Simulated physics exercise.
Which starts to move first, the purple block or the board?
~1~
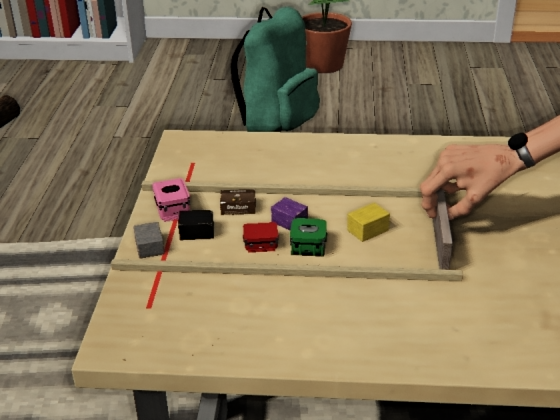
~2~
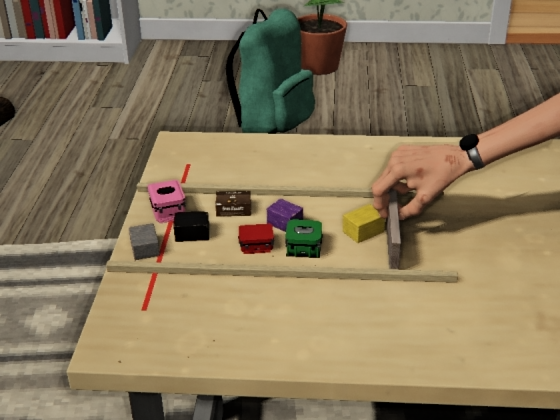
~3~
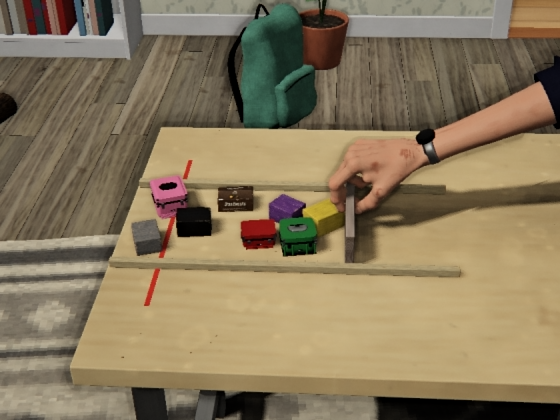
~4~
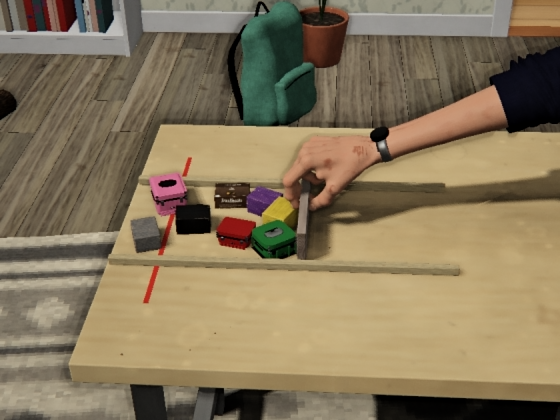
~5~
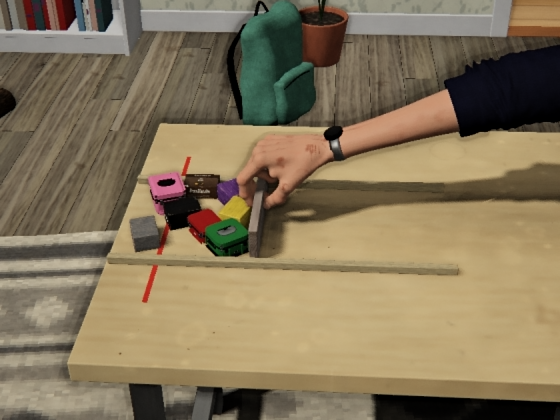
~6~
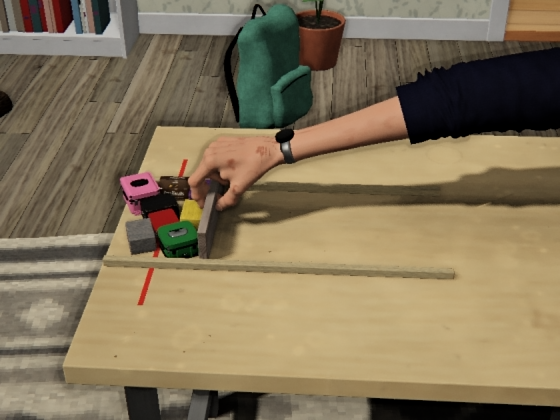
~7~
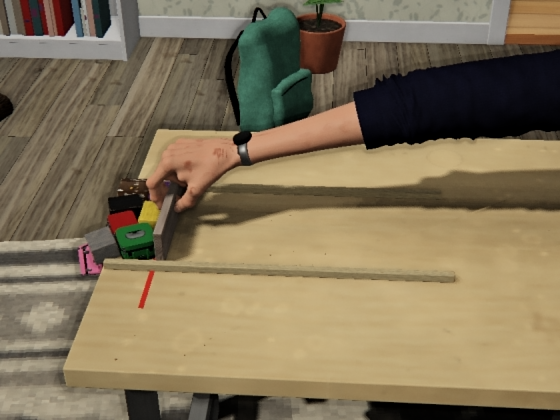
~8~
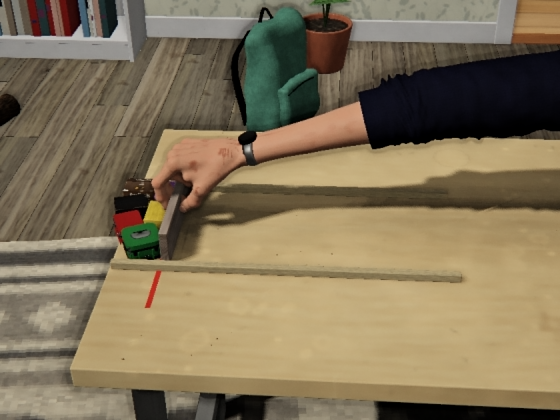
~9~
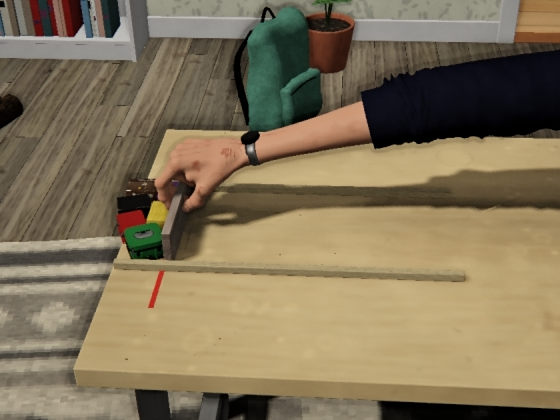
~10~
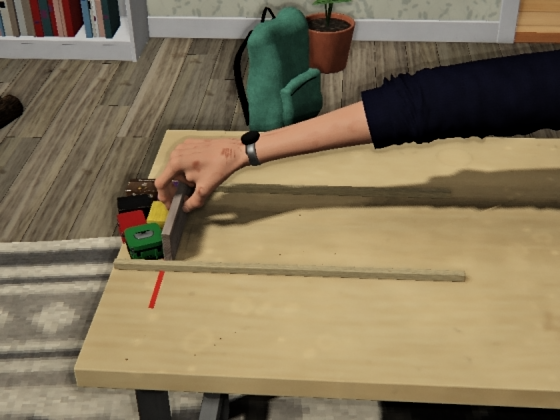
The board starts to move first, sliding left in the hand while the purple block is still at rest. The purple block only shifts later, once the board has pushed in close to the group.
The clip opens on a wooden table where small coloured boxes and blocks lie scattered between two long rails, with a hand holding an upright board at the right. The hand slides the board left, and it reaches the yellow block first, then gathers the green case and the others into a tight cluster. The bunch is pushed over the red tape toward the table's left end. There the pink case tips over the edge and the grey block follows it off. The board stops, and the remaining pieces, among them the green case and yellow block, stay packed at the rim.
